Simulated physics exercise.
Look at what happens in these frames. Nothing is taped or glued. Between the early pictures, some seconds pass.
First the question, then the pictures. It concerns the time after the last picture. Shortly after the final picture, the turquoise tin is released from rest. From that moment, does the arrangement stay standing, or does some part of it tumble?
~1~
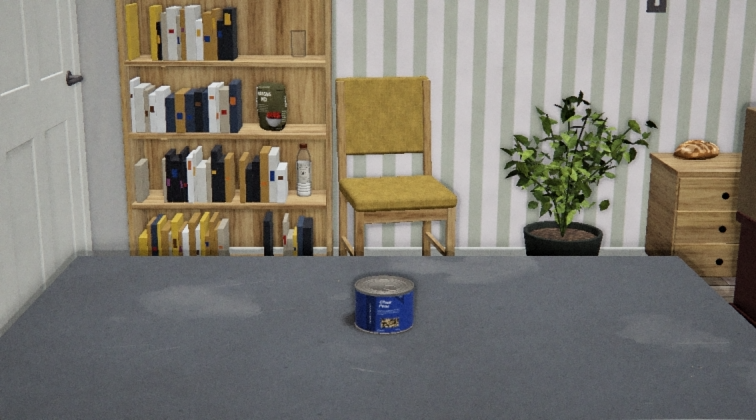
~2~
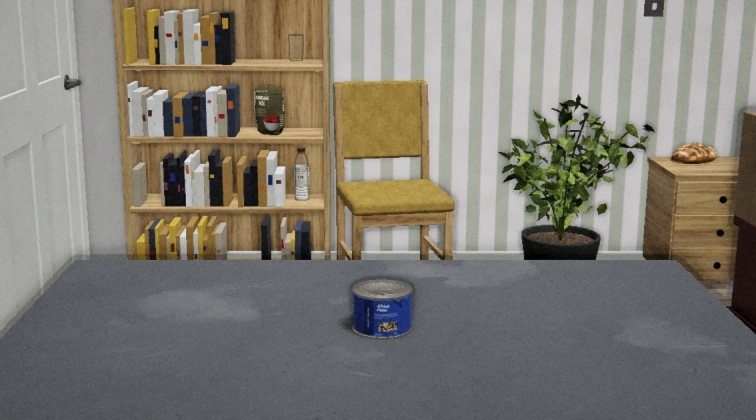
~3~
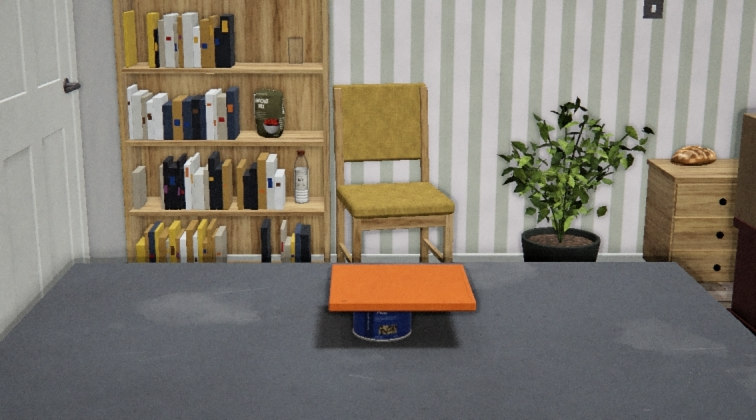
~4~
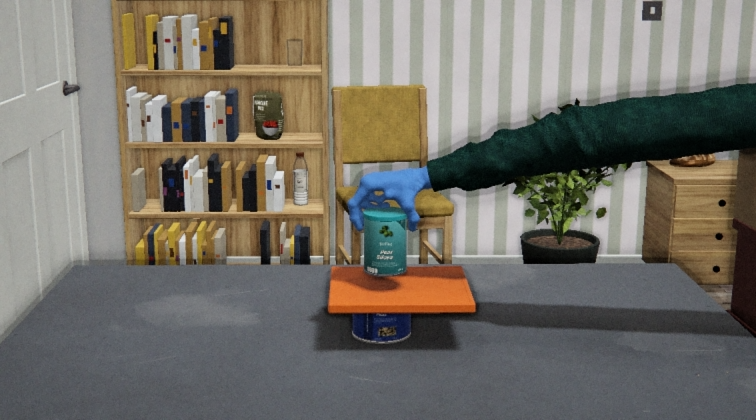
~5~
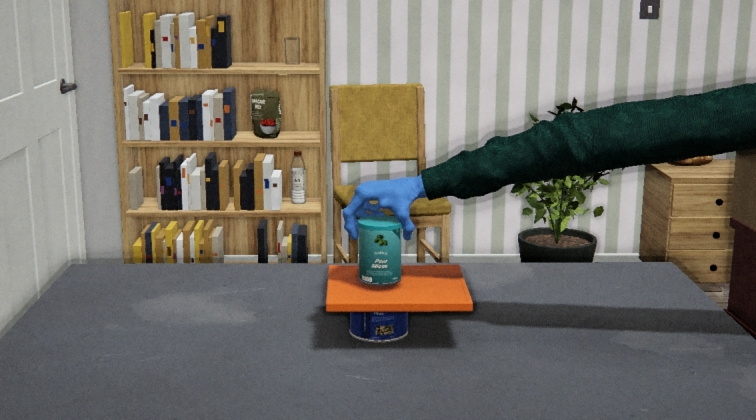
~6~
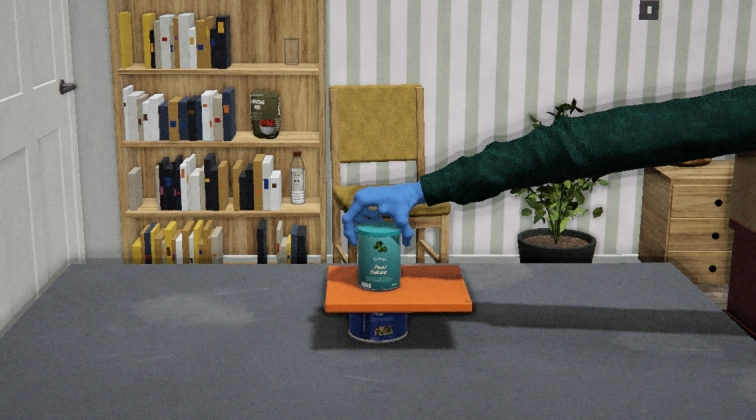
The stack is going to stay put.
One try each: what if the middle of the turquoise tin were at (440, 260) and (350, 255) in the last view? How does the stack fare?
Try one, the stack collapses; try two, it stays standing.
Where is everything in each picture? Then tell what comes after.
In the first frame, the last thing is not in view yet; blue tub (384, 305).
In the second frame, the last thing is not in view yet; blue tub (382, 309).
In the third frame, the last thing is not in view yet; blue tub (382, 311).
In the fourth frame, still above its spot; turquoise tin (385, 241); blue tub (382, 313).
In the fifth frame, still above its spot; turquoise tin (380, 250); blue tub (379, 312).
In the sixth frame, set down, still held; turquoise tin (379, 256); blue tub (378, 312).
Then, 0.40 s on from there, no change.
Then, 1.10 s on from there, turquoise tin resting near (379, 257).
In the end, all 3 unmoved. At the end, from the last picture's camera, turquoise tin near (380, 257). The stack stays up.
